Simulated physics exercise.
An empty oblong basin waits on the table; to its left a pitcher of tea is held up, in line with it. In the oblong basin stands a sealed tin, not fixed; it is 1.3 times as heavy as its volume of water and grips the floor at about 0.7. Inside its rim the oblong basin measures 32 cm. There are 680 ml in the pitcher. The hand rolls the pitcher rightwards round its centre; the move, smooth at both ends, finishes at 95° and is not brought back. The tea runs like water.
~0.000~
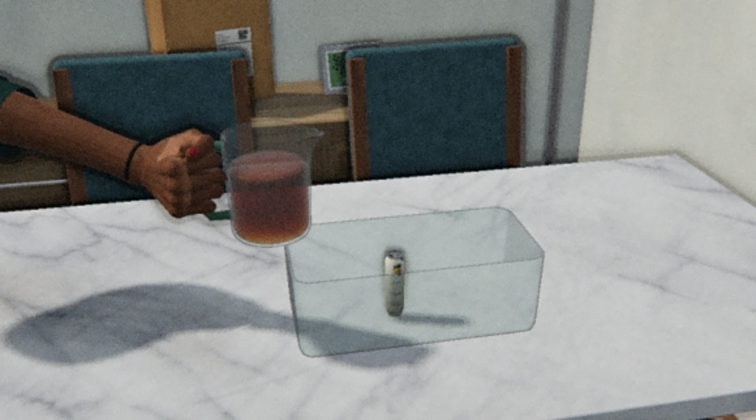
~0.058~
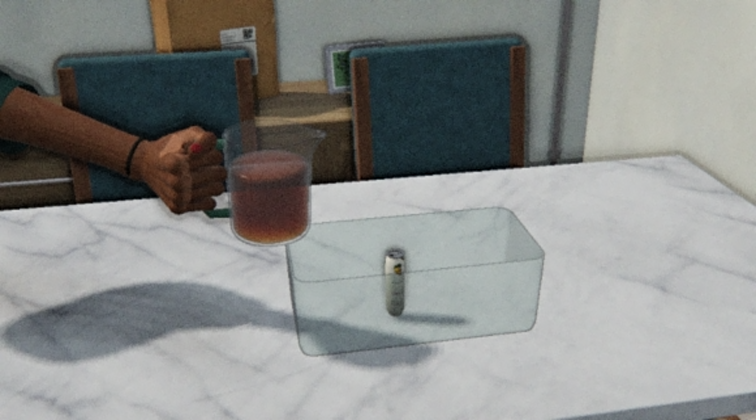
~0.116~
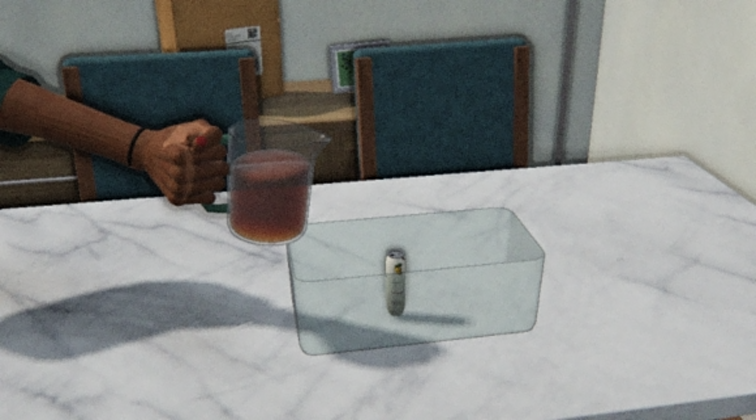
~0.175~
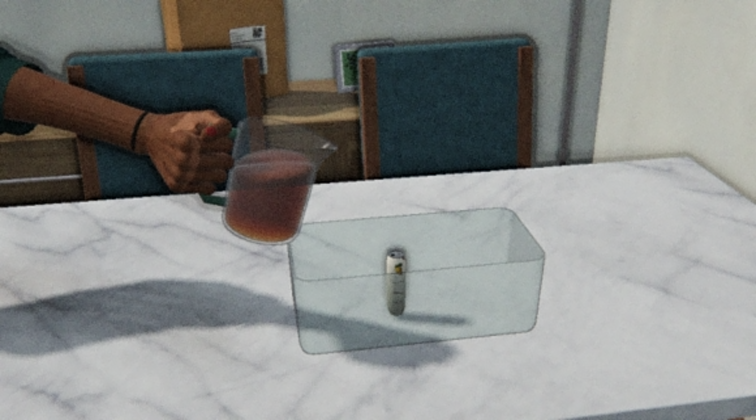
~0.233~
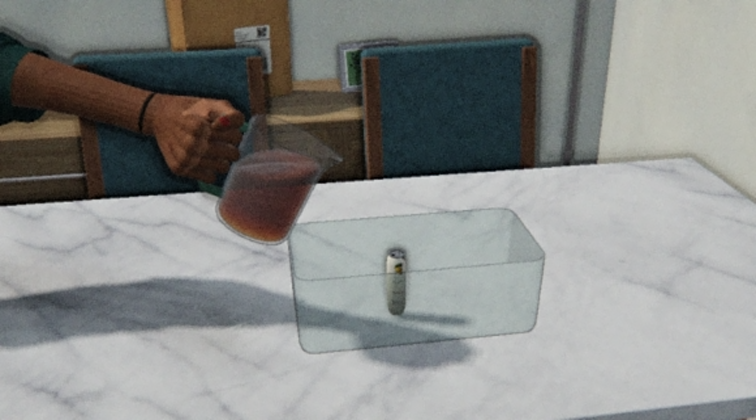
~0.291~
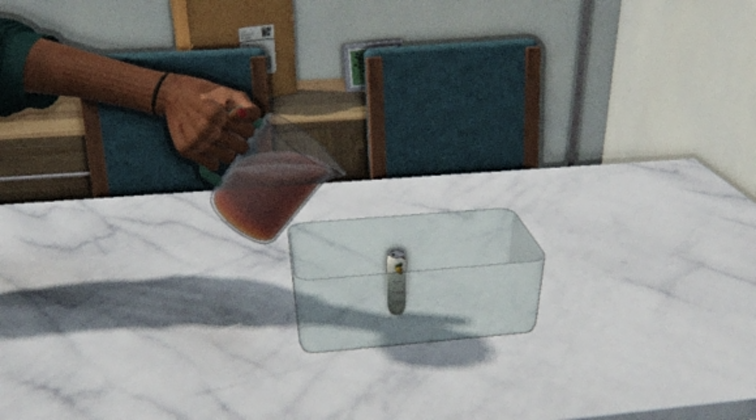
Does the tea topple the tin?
The tin topples.
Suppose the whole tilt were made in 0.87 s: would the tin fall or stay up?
Then it falls.
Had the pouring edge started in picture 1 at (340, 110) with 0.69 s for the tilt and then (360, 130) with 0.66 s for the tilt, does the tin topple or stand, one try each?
First it goes over; then it topples.
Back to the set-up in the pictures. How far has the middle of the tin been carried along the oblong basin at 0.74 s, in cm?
About 2 cm.
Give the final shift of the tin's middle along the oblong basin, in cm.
Some 8.0 cm.
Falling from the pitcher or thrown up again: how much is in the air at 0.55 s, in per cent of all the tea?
About 16 per cent.
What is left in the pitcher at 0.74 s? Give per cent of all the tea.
Some 30 per cent.
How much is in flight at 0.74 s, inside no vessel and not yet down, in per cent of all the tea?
About 12 per cent.
Then, 0.55 s in, the tilt is 89° and 71 per cent is still to pour; the tin stands where it began.
Then, 0.74 s in, the tilt is 95° and 30 per cent is still to pour; the tin leans 9°.
Then, 0.94 s in, the tilt is 95° and 12 per cent is still to pour; the tin lies on its side.
Then, 1.16 s in, the tilt is 95° and 4 per cent is still to pour; the tin lies on its side.
Finally, the tin lies on its side.
